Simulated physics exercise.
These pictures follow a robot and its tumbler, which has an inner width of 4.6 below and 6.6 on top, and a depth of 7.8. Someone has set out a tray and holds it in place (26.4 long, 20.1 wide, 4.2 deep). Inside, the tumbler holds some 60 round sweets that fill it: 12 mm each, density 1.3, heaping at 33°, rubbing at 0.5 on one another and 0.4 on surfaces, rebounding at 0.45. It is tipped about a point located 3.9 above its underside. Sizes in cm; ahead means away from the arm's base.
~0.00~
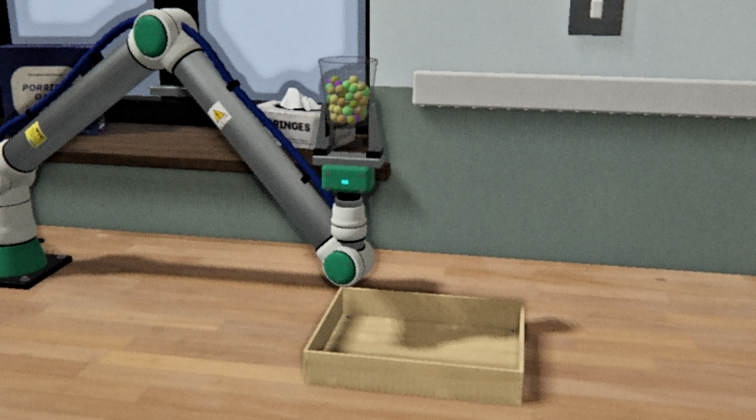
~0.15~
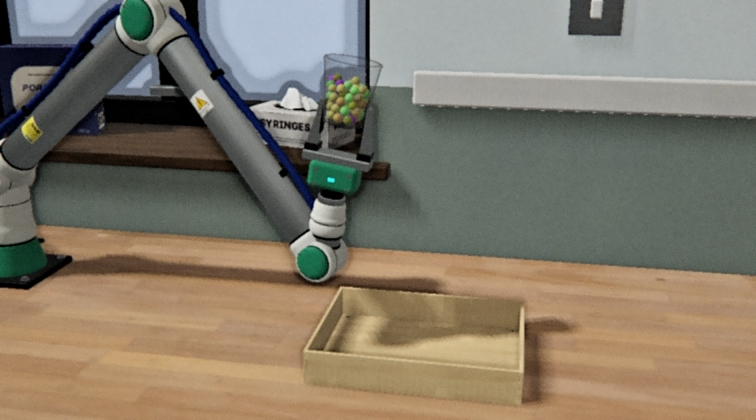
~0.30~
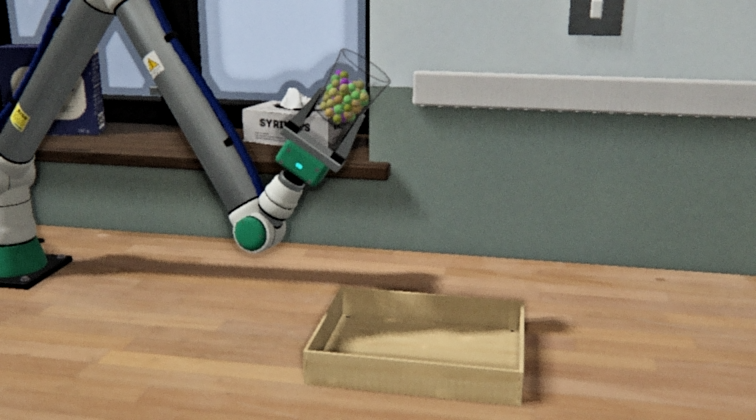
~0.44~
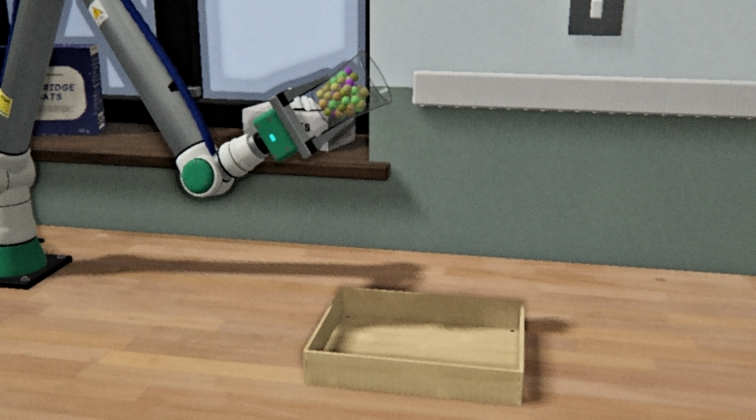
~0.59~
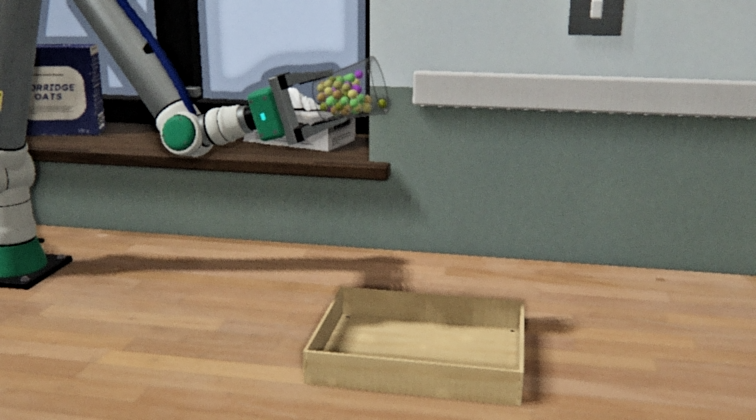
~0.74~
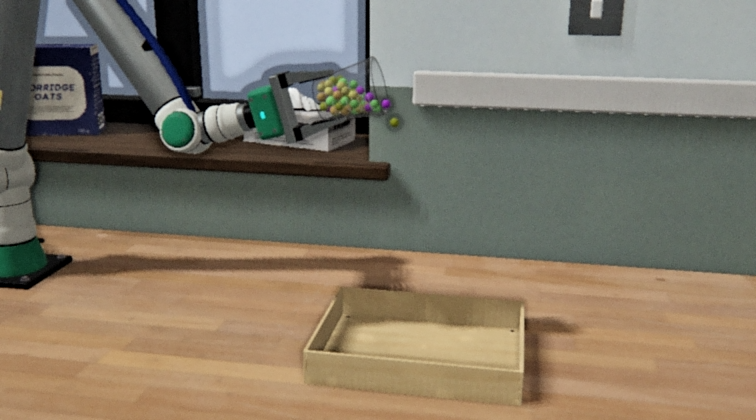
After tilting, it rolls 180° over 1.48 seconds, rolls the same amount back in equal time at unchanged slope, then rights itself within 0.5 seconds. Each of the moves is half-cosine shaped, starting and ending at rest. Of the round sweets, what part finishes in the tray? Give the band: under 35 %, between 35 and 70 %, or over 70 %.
The share is under 35 %.
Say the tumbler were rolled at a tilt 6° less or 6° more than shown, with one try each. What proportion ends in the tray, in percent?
Roughly 10 % on the first try and 40 % on the second.
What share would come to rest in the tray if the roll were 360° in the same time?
I'd put it at about 40 %.
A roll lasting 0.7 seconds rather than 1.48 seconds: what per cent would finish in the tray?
About 20 %.
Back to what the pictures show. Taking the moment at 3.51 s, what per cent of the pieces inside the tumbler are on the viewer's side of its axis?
My guess would be around 65 per cent.
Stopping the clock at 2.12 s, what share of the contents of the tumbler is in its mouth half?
40 per cent, roughly.
By 2.12 s, tipped 75°, highest piece 37 above the table; 57 in the tumbler, 7 in the tray.
By 3.51 s, tipped 75°, highest piece 37 above the table; 54 in the tumbler, 10 in the tray.
By 4.40 s, upright, highest piece 38 above the table; 52 in the tumbler, 12 in the tray.
By 5.10 s, upright, highest piece 38 above the table; 52 in the tumbler, 12 in the tray.
Final count, 52 in the tumbler, 12 in the tray. That is 19 % in the tray.
